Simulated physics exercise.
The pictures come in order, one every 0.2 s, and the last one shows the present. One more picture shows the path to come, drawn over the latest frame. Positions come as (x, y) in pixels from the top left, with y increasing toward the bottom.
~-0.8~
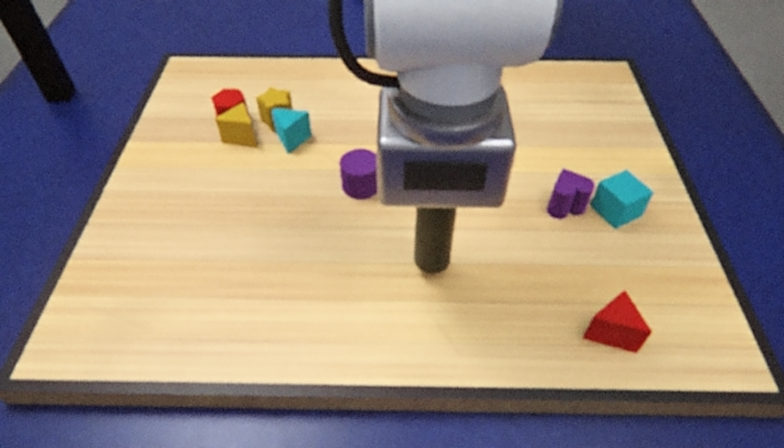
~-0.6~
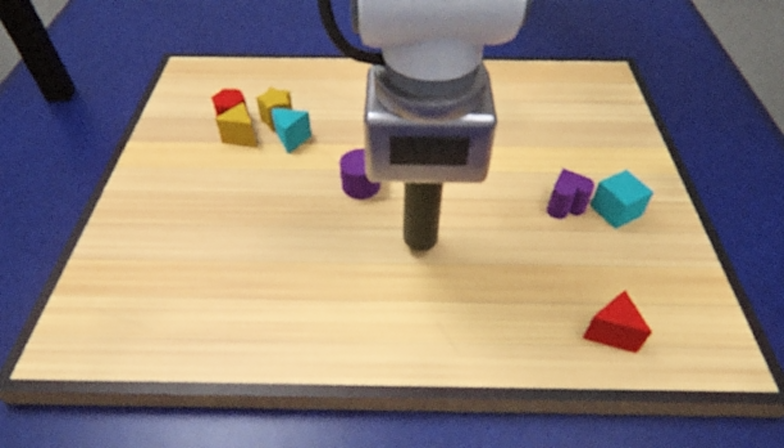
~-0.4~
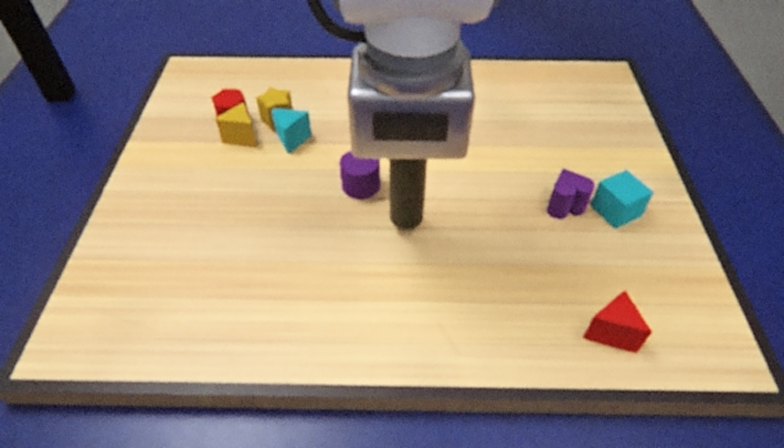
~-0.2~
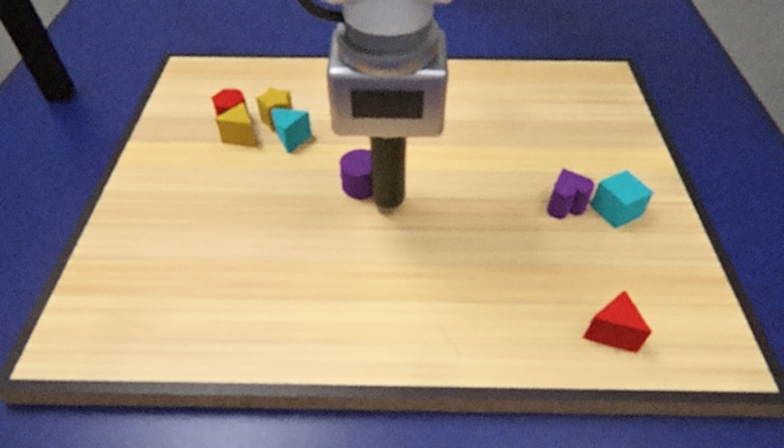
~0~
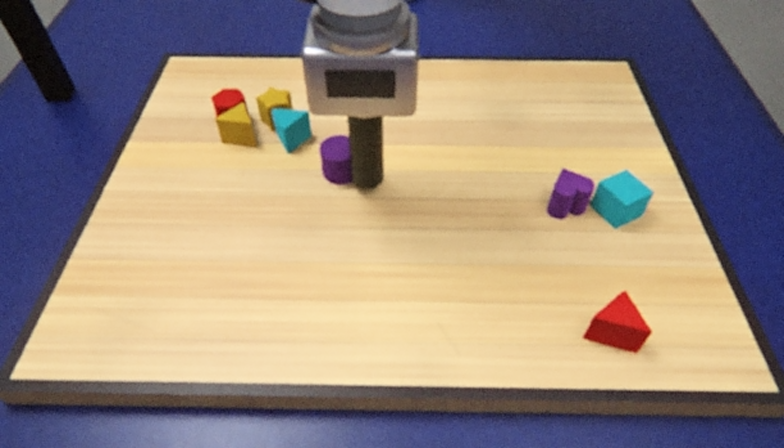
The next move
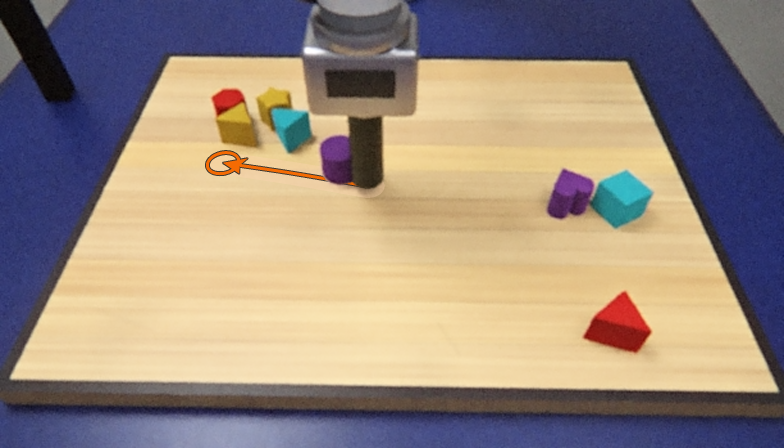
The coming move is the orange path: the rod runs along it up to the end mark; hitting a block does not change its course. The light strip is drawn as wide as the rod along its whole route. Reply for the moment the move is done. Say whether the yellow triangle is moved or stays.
The block stays on its spot.
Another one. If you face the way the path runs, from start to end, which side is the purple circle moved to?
It shifts rightward.
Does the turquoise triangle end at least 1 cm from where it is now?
Yes.
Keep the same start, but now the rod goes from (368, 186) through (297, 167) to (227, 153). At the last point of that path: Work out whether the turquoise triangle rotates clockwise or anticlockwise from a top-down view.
It rotates clockwise.
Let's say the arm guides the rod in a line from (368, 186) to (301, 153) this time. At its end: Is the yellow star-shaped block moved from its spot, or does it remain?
Shifted.
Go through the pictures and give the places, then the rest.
In the first frame, rod's lower end at (432, 259); yellow triangle at (236, 114); yellow star-shaped block at (274, 96); turquoise triangle at (288, 116); purple circle at (360, 161).
In the second frame, rod at (420, 238); blocks still.
In the third frame, rod at (407, 216); blocks still.
In the fourth frame, rod at (389, 196); blocks still.
In the fifth frame, rod at (368, 178); yellow triangle at (236, 114); yellow star-shaped block at (274, 96); turquoise triangle at (288, 116); purple circle at (339, 147).
Drawn move, in a line from (368, 186) to (223, 163).
What follows on the original path. One third of the way, rod at (318, 169); purple circle at (306, 131).
Two thirds of the way, rod at (269, 161); yellow star-shaped block at (271, 94), turned 15° clockwise; turquoise triangle at (282, 109); purple circle at (299, 126).
At the end, rod at (220, 155); yellow triangle still; yellow star-shaped block at (271, 94), turned 15° clockwise; turquoise triangle at (282, 109); purple circle at (299, 126).
